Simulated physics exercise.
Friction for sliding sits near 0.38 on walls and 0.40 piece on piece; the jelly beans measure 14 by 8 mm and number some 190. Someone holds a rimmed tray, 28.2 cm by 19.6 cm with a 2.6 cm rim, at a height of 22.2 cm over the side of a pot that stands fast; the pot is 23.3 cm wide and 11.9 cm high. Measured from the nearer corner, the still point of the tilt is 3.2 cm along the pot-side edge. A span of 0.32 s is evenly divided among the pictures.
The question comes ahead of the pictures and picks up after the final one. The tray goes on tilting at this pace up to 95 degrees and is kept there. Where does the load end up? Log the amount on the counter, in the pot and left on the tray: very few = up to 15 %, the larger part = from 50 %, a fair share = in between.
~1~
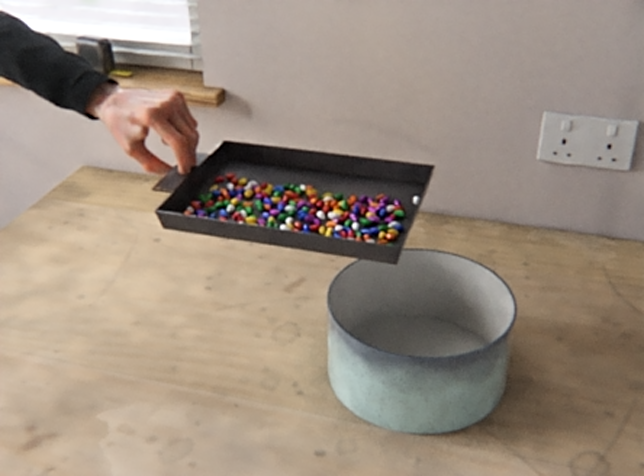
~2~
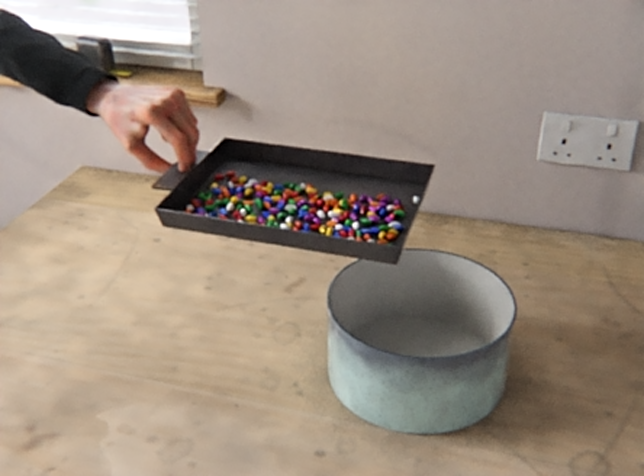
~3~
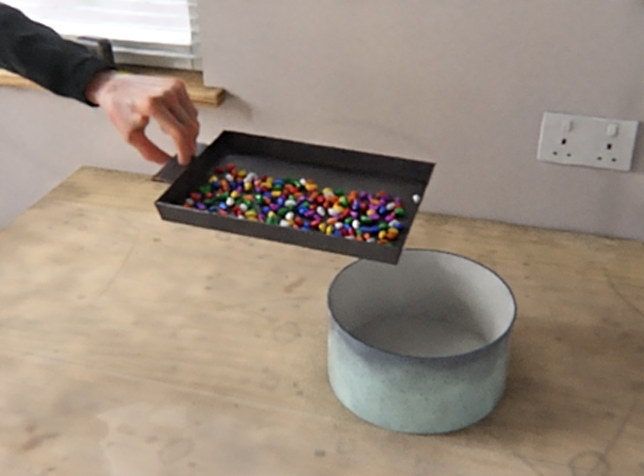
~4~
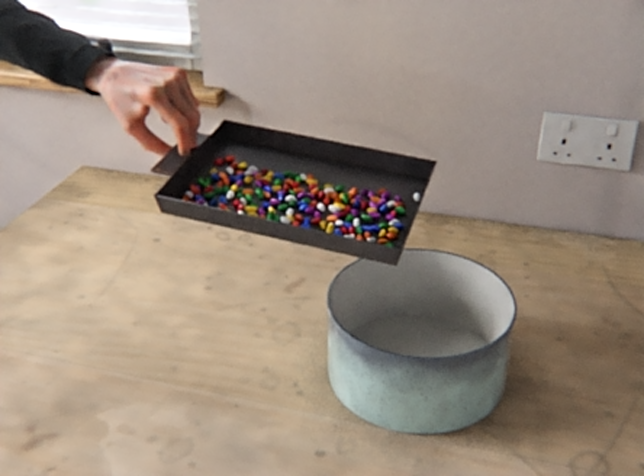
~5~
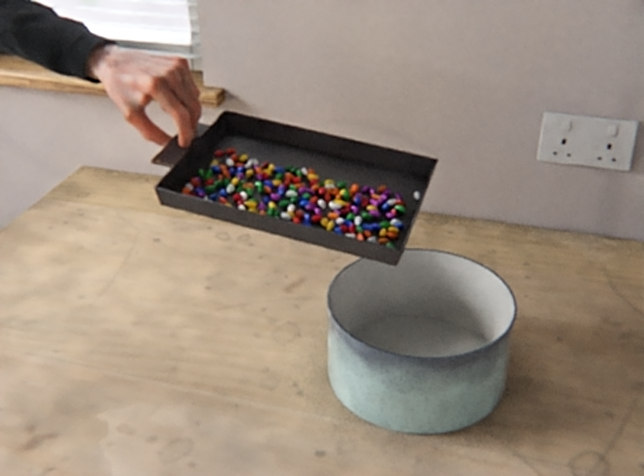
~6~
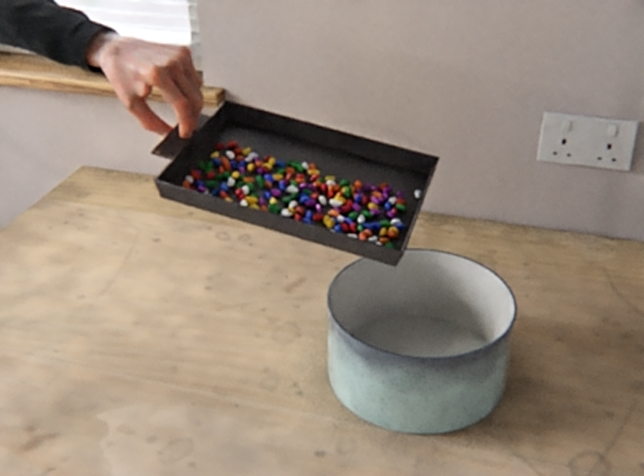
Log: Counter = a fair share; pot = the larger part; tray = very few.
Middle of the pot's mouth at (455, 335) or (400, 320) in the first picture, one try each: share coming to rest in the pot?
Roughly 100 and 95 percent.
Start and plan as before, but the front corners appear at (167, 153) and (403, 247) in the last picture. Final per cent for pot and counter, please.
The pot gets 90 and the counter 5.
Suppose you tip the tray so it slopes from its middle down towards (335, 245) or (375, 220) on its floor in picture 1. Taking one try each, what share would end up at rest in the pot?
About 30 per cent on the first try and 95 per cent on the second.
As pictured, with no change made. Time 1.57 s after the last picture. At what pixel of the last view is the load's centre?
(415, 256) or thereabouts.
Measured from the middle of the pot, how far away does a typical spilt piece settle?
26 cm.
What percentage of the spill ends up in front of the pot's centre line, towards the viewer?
Estimate: Close to 100 per cent of the pieces.
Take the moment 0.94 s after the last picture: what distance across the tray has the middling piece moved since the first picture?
By then it sits near 5 cm from where it began.
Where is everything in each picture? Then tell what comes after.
The first picture shows tray tilt 0 degrees, front corners at (161, 209) and (397, 244); middle of the pieces at (292, 213); pot at (421, 298).
The second picture shows tray tilt 1 degrees, front corners at (161, 207) and (397, 244); middle of the pieces at (292, 212).
The third picture shows tray tilt 3 degrees, front corners at (160, 201) and (398, 245); middle of the pieces at (292, 208).
The fourth picture shows tray tilt 5 degrees, front corners at (160, 193) and (399, 246), lowest corner right front; middle of the pieces at (292, 204).
The fifth picture shows tray tilt 8 degrees, front corners at (161, 186) and (399, 247), lowest corner right front; middle of the pieces at (294, 200).
The sixth picture shows tray tilt 11 degrees, front corners at (161, 179) and (400, 248), lowest corner right front; middle of the pieces at (295, 195); pot at (421, 298).
Then, 0.94 s after the last picture, tilt 50 degrees; the tray holds 100 %, the pot 0 %.
Then, 1.57 s after the last picture, tilt 76 degrees; the tray holds 65 %, the pot 5 %.
Then, 2.24 s after the last picture, tilt 95 degrees; the tray holds 5 %, the pot 55 %.
In the end, counter 35 %, pot 65 %, tray 0 %.
